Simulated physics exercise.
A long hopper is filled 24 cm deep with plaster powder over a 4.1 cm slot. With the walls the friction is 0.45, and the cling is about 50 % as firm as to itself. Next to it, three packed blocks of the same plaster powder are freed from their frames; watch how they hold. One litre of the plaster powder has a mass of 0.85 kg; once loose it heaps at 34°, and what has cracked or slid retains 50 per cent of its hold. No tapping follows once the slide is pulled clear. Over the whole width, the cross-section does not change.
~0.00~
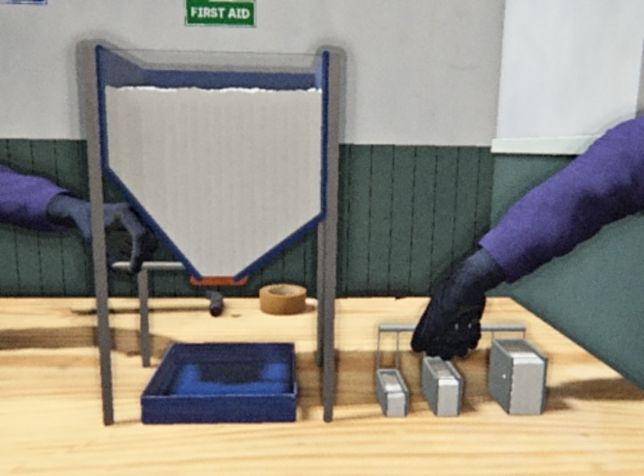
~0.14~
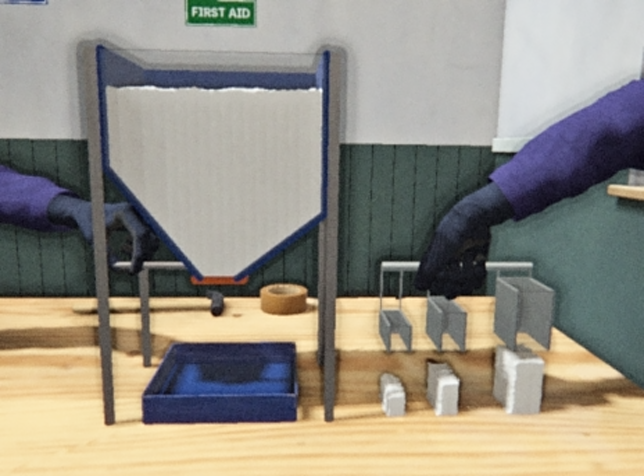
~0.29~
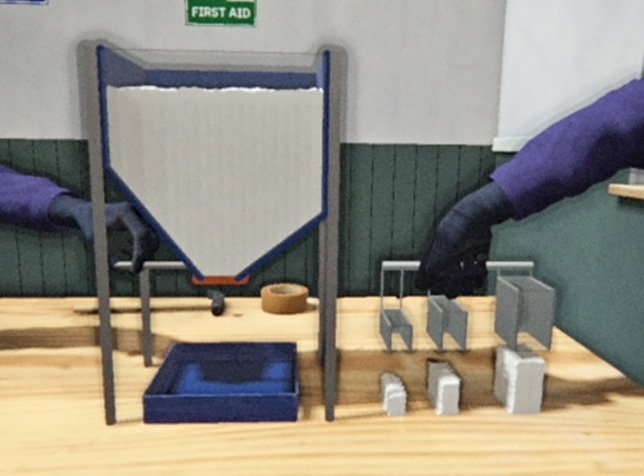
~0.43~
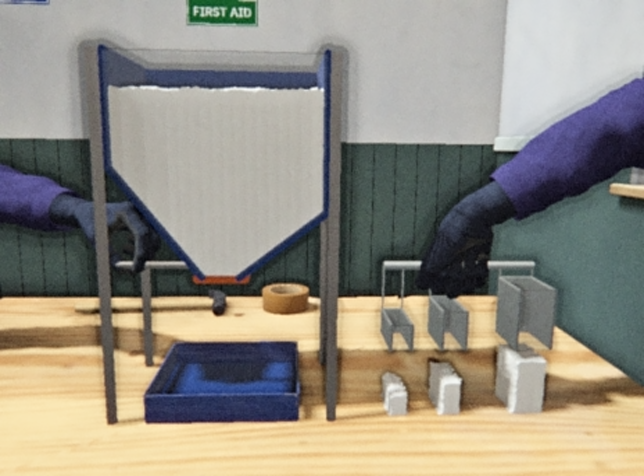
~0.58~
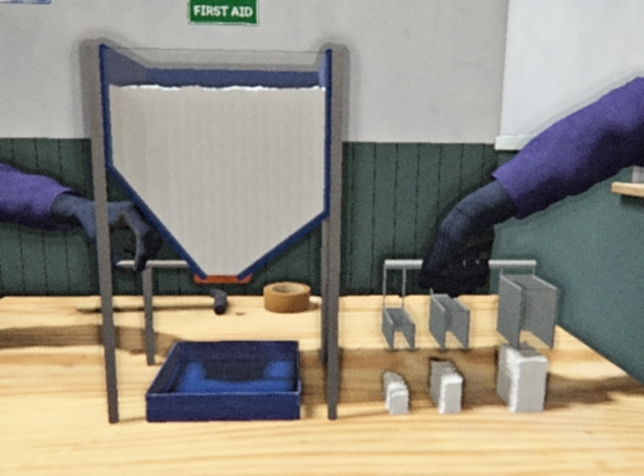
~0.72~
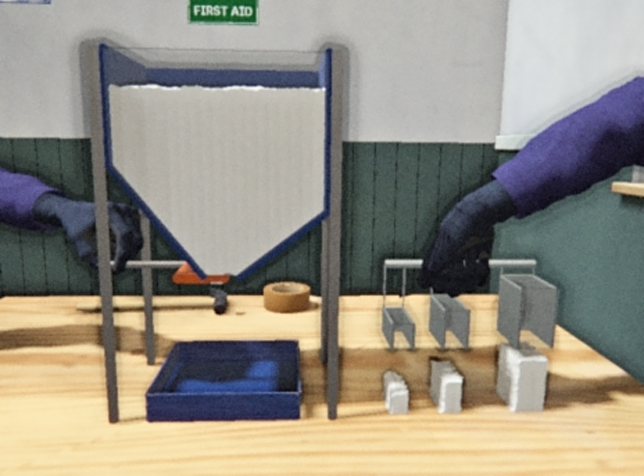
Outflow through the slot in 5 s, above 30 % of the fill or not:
Not above.
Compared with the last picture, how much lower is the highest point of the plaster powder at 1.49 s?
Measured change: About 0.0 cm.
By 1.07 s, 0 % has run out.
By 1.49 s, 0 % has run out.
By 1.90 s, 0 % has run out.
By 2.32 s, 0 % has run out.
By 5.62 s, at the end, 0 % has run out.
